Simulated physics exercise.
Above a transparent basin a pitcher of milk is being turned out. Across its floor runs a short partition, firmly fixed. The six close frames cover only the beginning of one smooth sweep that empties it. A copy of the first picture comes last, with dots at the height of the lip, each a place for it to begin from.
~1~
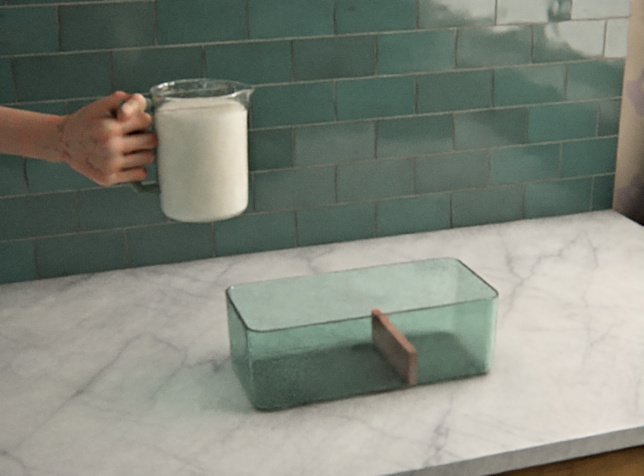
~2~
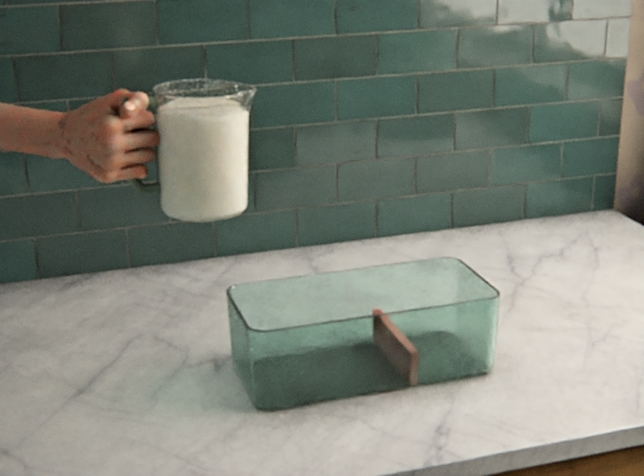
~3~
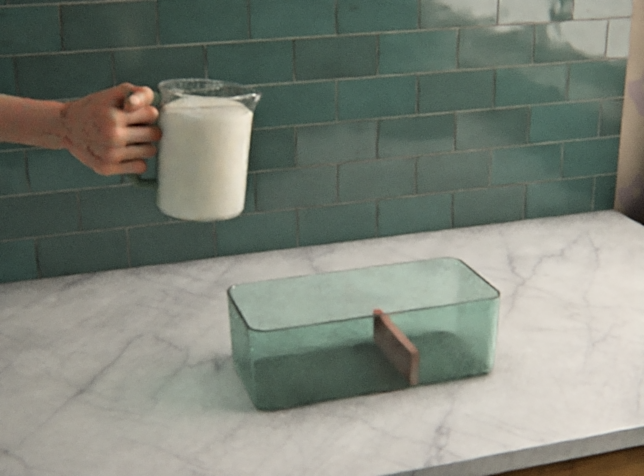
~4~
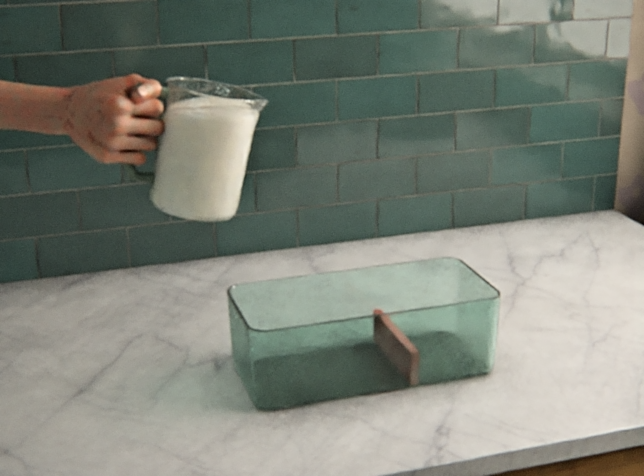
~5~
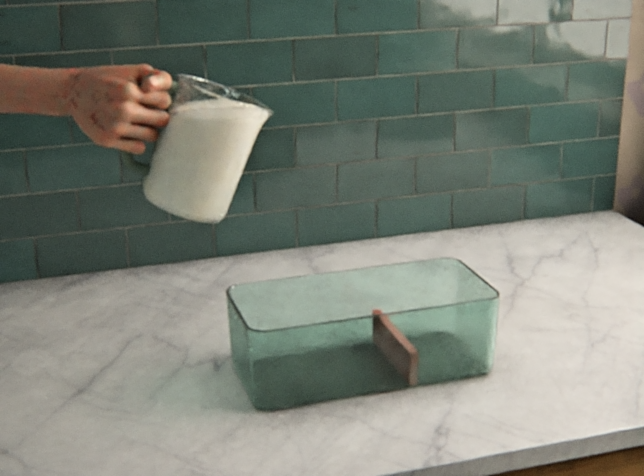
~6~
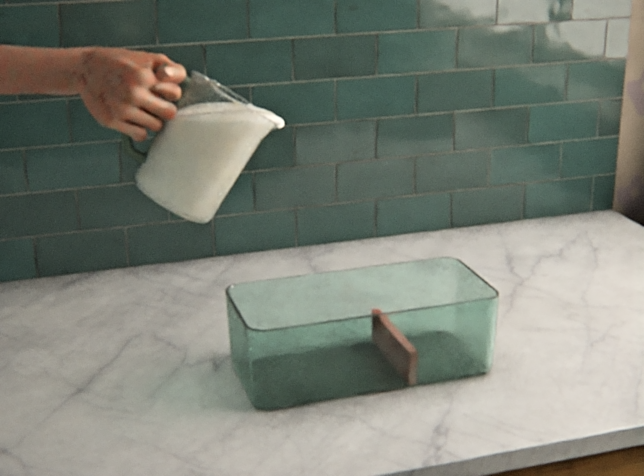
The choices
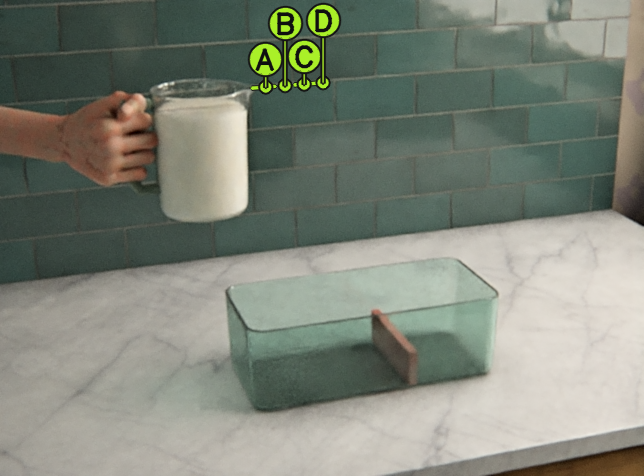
A hand held a glass pitcher of milk upright above a clear greenish basin with a short divider inside, then gradually tipped it to the right until the milk reached the lip.
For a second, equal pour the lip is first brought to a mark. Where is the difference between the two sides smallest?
Choose C.
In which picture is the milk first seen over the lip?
In picture 6.
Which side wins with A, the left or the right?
More ends on the left.
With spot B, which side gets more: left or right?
More ends on the left.
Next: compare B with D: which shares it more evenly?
The answer is D.
In lime, A at (265, 87); B at (285, 85); C at (304, 84); D at (323, 82).
With A, about 88 % ends left of the wall and 5 % right of it; 7 % is lost outside.
With B, about 83 % ends left of the wall and 5 % right of it; 11 % is lost outside.
With C, about 58 % ends left of the wall and 40 % right of it.
With D, about 20 % ends left of the wall and 78 % right of it.
